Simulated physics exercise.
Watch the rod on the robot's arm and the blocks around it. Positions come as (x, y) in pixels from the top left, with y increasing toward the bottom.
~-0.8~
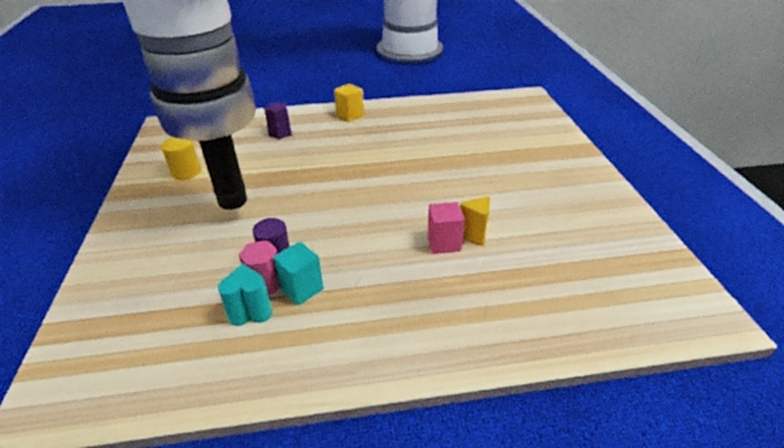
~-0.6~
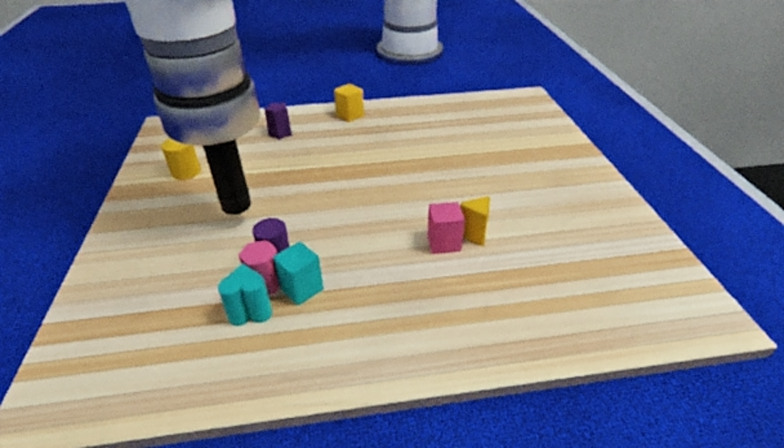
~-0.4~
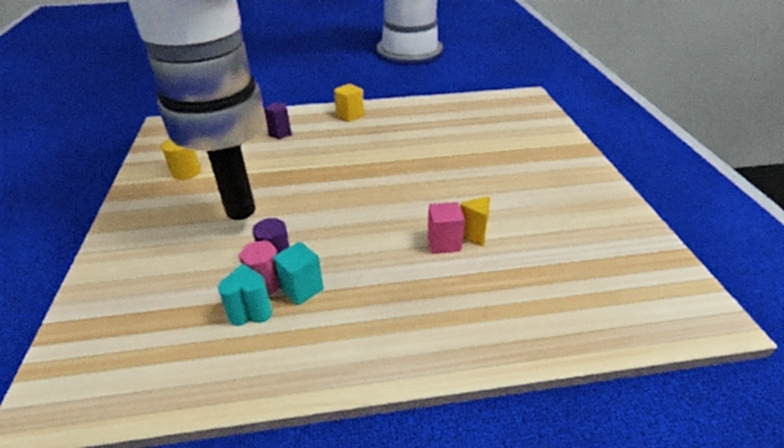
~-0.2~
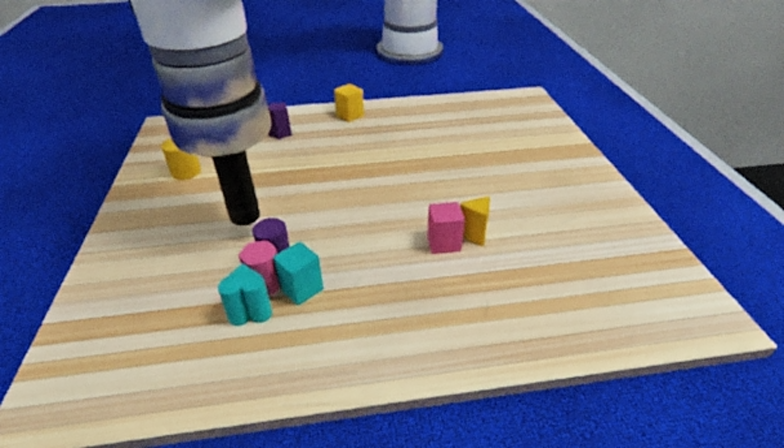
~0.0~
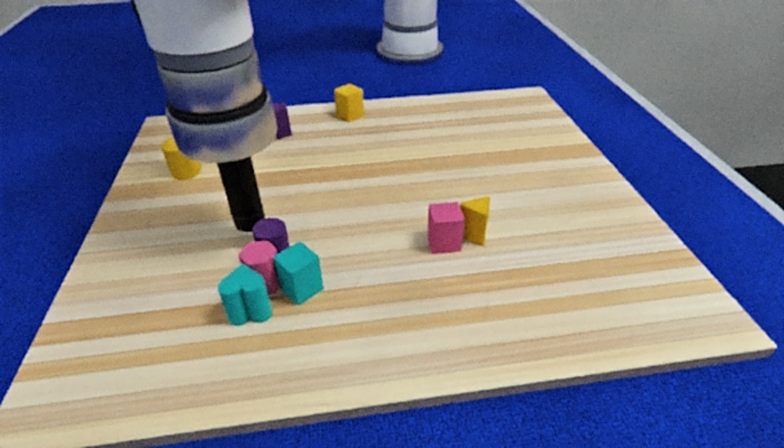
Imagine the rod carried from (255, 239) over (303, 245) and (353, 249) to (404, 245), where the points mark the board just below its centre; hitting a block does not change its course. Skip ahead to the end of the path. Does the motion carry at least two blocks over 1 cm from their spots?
My answer is no.
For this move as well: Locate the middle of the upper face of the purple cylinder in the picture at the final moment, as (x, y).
Final place: (287, 234).
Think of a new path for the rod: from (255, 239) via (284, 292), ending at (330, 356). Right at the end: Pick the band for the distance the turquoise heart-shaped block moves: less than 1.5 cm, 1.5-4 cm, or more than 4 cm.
Between 1.5 and 4 cm.
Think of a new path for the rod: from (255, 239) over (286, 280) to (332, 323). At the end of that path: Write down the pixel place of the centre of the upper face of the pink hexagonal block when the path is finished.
When the path ends, it will be at (273, 291).
What follows on the original path. One third of the way, rod at (300, 229); purple cylinder at (287, 234).
Two thirds of the way, rod at (352, 232); purple cylinder at (287, 234).
At the end, rod at (404, 229); purple cylinder at (287, 234); pink square block unmoved.
